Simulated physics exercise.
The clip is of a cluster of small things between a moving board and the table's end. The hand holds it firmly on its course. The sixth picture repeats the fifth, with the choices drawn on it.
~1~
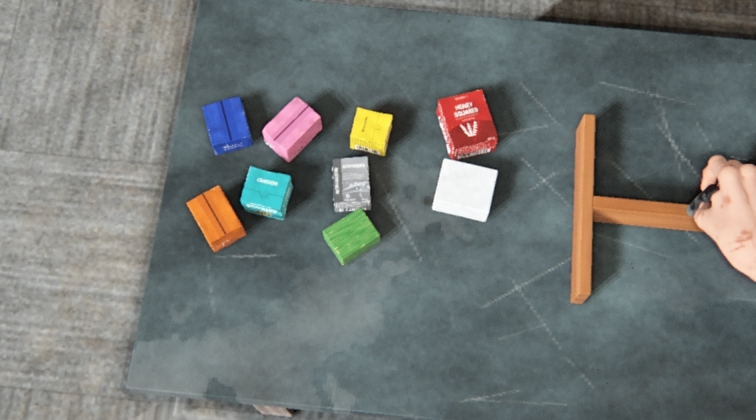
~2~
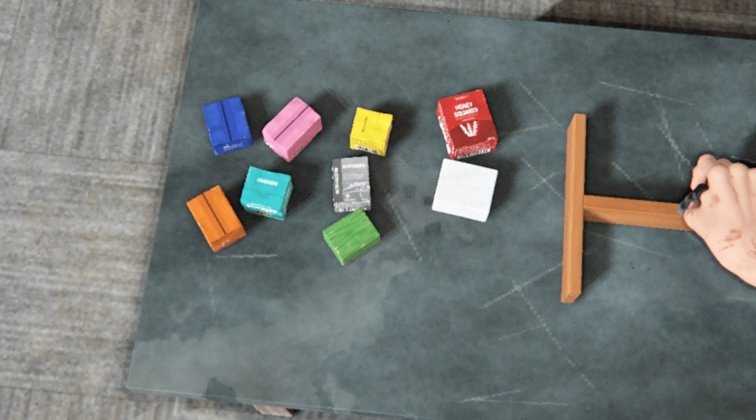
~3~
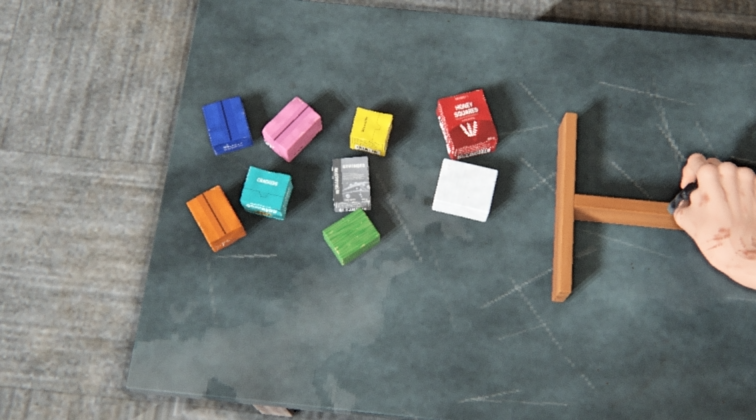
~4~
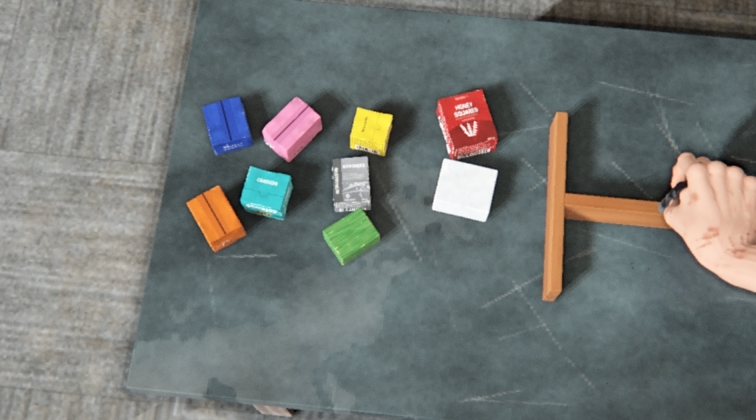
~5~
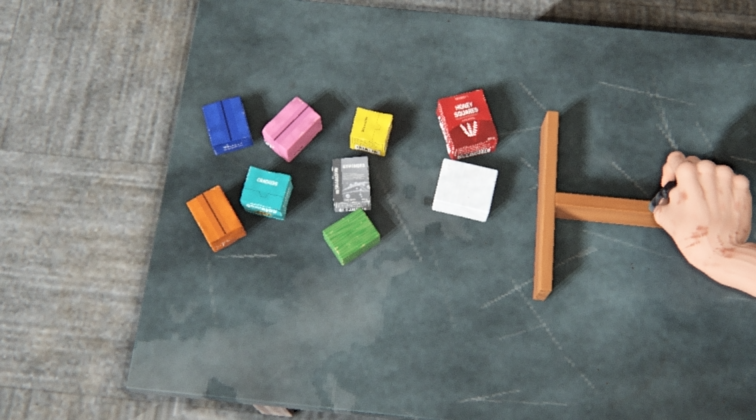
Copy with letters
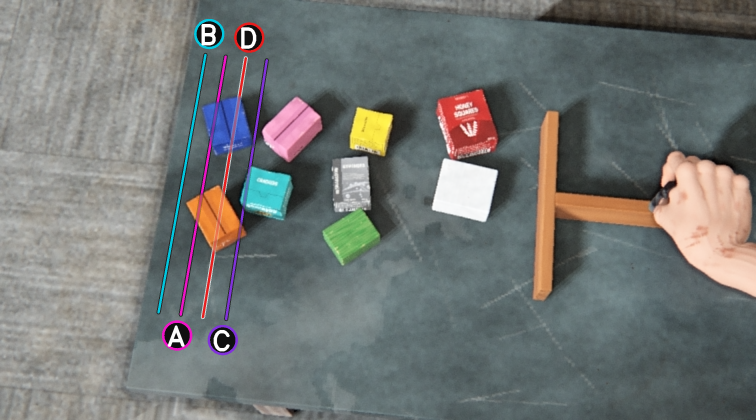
Wooden T-shaped board sliding left across a dark scratched table, pushed by a hand toward small colourful boxes and blocks lying still.
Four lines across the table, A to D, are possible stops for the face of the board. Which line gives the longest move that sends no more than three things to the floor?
At C, and not beyond.
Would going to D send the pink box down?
By then, yes.
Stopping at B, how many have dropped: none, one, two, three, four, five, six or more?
Six or more.
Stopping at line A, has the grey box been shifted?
Yes.
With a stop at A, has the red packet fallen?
By then, no.
On the copy, A at (204, 179); B at (183, 177); C at (247, 183); D at (225, 181).
On C. First, board (440, 187); red packet (416, 115); white block (405, 188).
Then, board (331, 177); blue box (199, 124); orange box (203, 223).
Finally, board (247, 169); pink box over the edge; turquoise packet over the edge; three fallen.
By contrast, A drops six; B drops nine; D drops five.
